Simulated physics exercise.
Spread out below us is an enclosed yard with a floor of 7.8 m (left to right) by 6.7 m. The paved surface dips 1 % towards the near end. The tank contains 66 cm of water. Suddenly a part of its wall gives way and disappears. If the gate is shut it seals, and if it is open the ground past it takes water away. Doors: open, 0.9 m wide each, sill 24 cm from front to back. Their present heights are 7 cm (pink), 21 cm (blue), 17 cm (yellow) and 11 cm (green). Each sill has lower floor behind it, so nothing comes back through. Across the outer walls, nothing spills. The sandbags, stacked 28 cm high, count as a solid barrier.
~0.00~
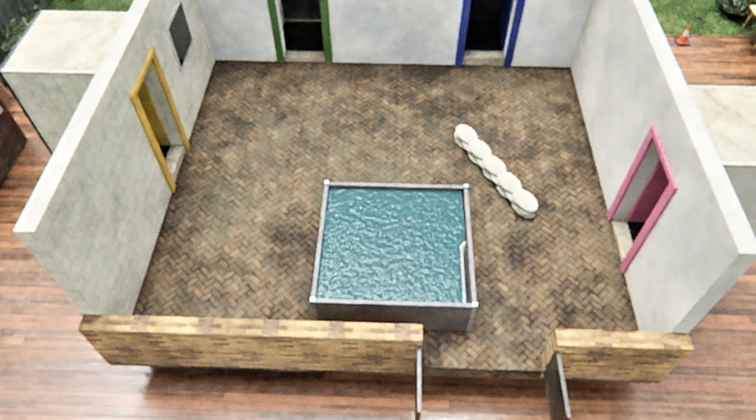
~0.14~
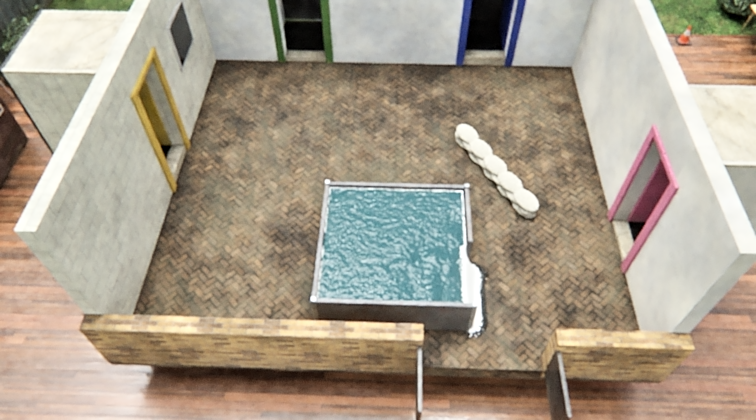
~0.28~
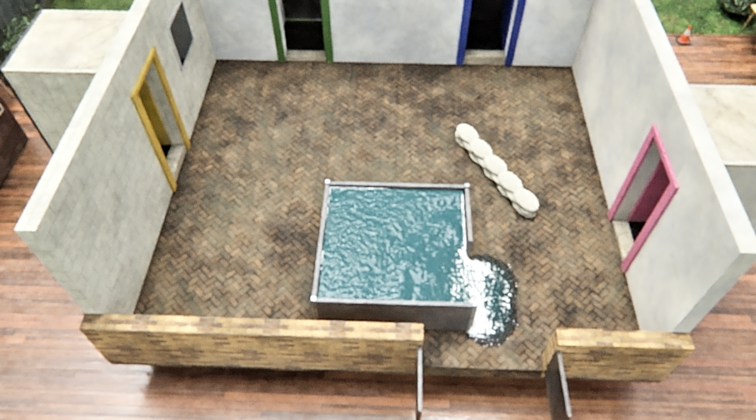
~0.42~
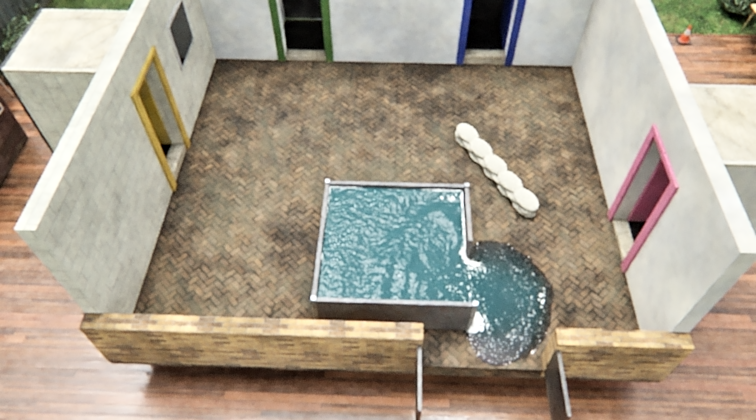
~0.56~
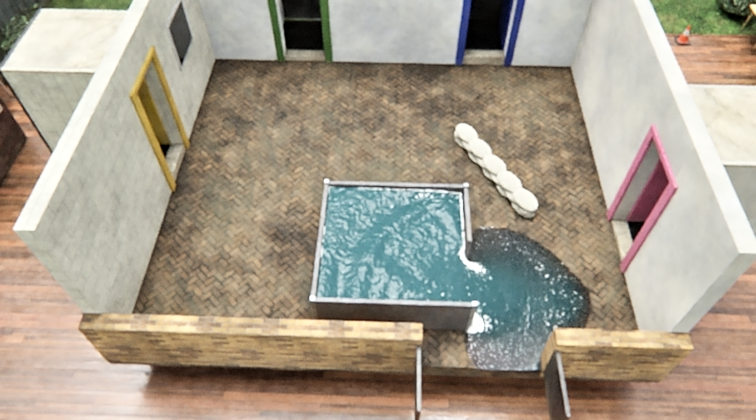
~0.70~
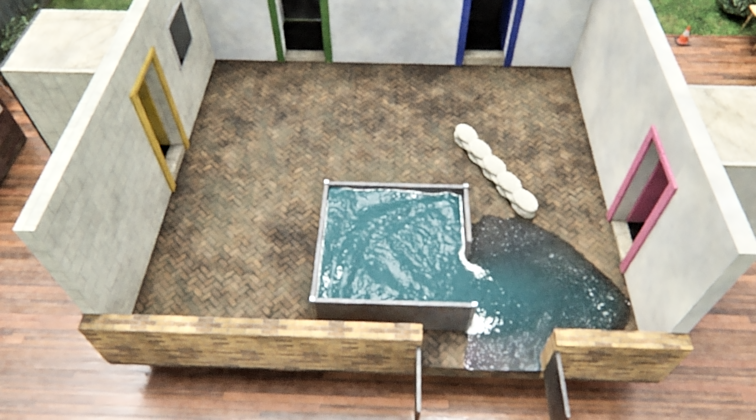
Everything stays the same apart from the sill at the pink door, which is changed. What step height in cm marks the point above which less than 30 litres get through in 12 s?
The point is around 18 cm.
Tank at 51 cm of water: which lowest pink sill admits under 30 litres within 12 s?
Roughly 13.0 cm high.
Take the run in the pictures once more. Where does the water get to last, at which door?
Final door: Yellow.
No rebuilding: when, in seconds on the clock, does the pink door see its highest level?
Peak time: Around 2.0 s.
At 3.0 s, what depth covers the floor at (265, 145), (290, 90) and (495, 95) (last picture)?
In order: Around 0, 0 and 0 cm.
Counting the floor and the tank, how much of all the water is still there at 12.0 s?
About 74 per cent.
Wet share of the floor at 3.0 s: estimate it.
About 20 per cent.
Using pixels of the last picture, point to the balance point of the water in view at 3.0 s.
Near (477, 265).
After 1.4 s water covers 15 % of the floor, deepest (55 cm) near (643, 358); 17 cm at the pink door, 8 litres in over its 7 cm sill.
After 3.0 s water covers 20 % of the floor, deepest (34 cm) near (619, 357); 18 cm at the pink door, 113 litres in over its 7 cm sill.
After 12.0 s water covers 90 % of the floor, deepest (10 cm) near (619, 357); 7 cm at the pink door, 240 litres in over its 7 cm sill.
At the pink door as built, the water arrived by 1.0 s and peaked near 22 cm at 2.0 s.
With a sill of 15 cm, 62 litres would have come in within the 12 s; with 20 cm, 20 litres. So under 30 litres takes about 18 cm.
